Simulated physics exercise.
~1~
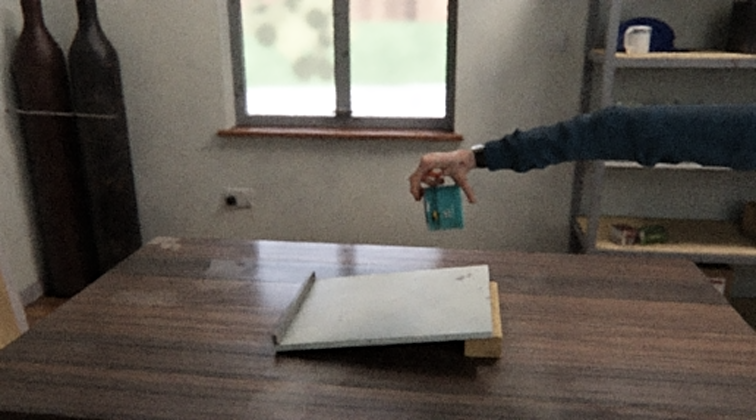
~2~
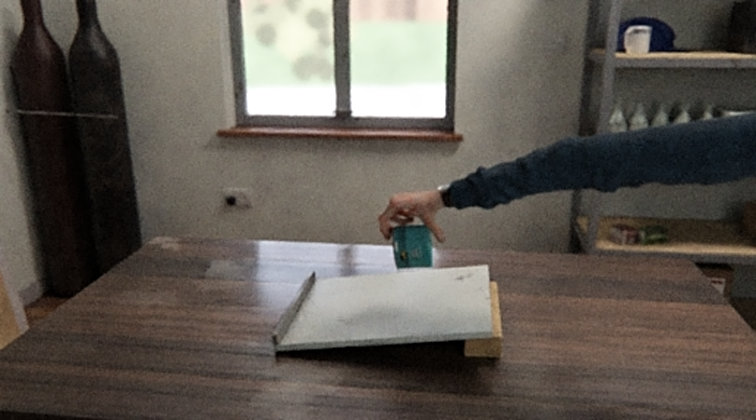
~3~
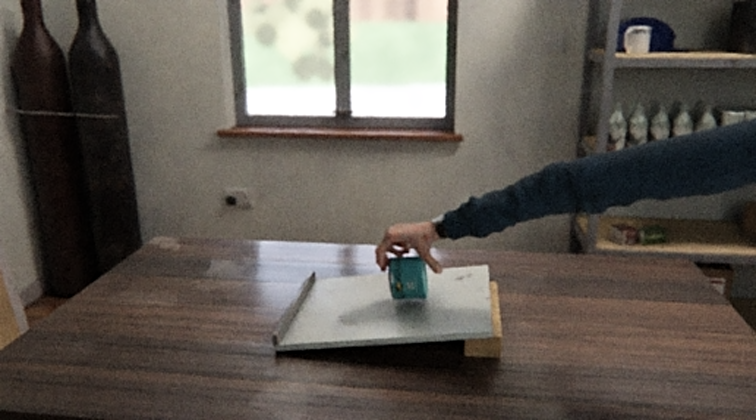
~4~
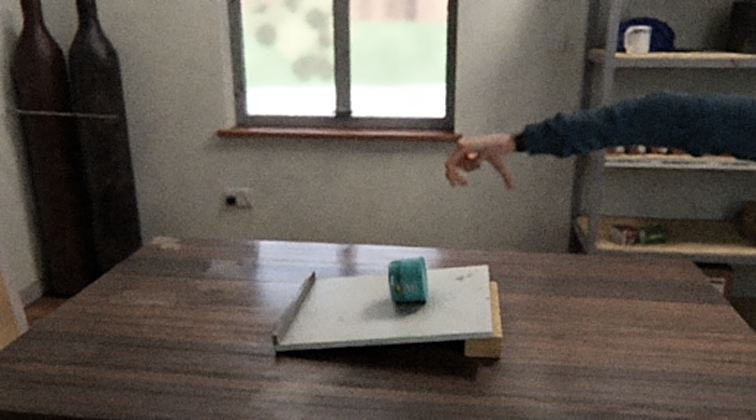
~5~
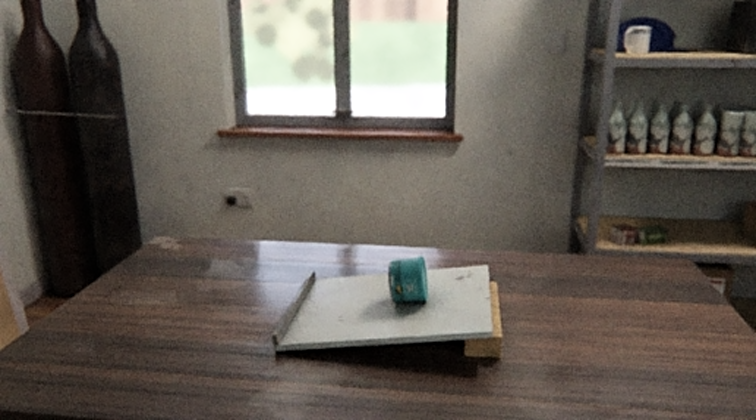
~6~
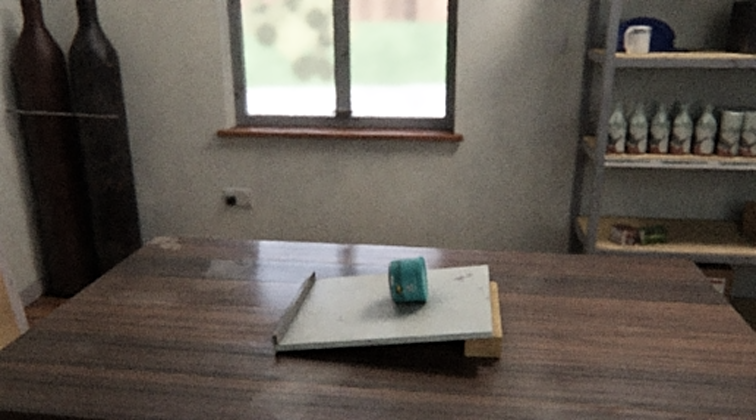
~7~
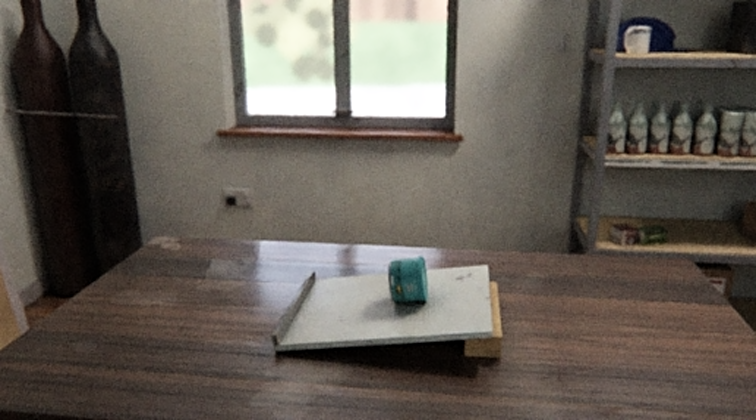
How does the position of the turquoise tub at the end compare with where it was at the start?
At the start the tub was held in the air above the board, and at the end it was resting on the sloped board, lower and a little farther left.
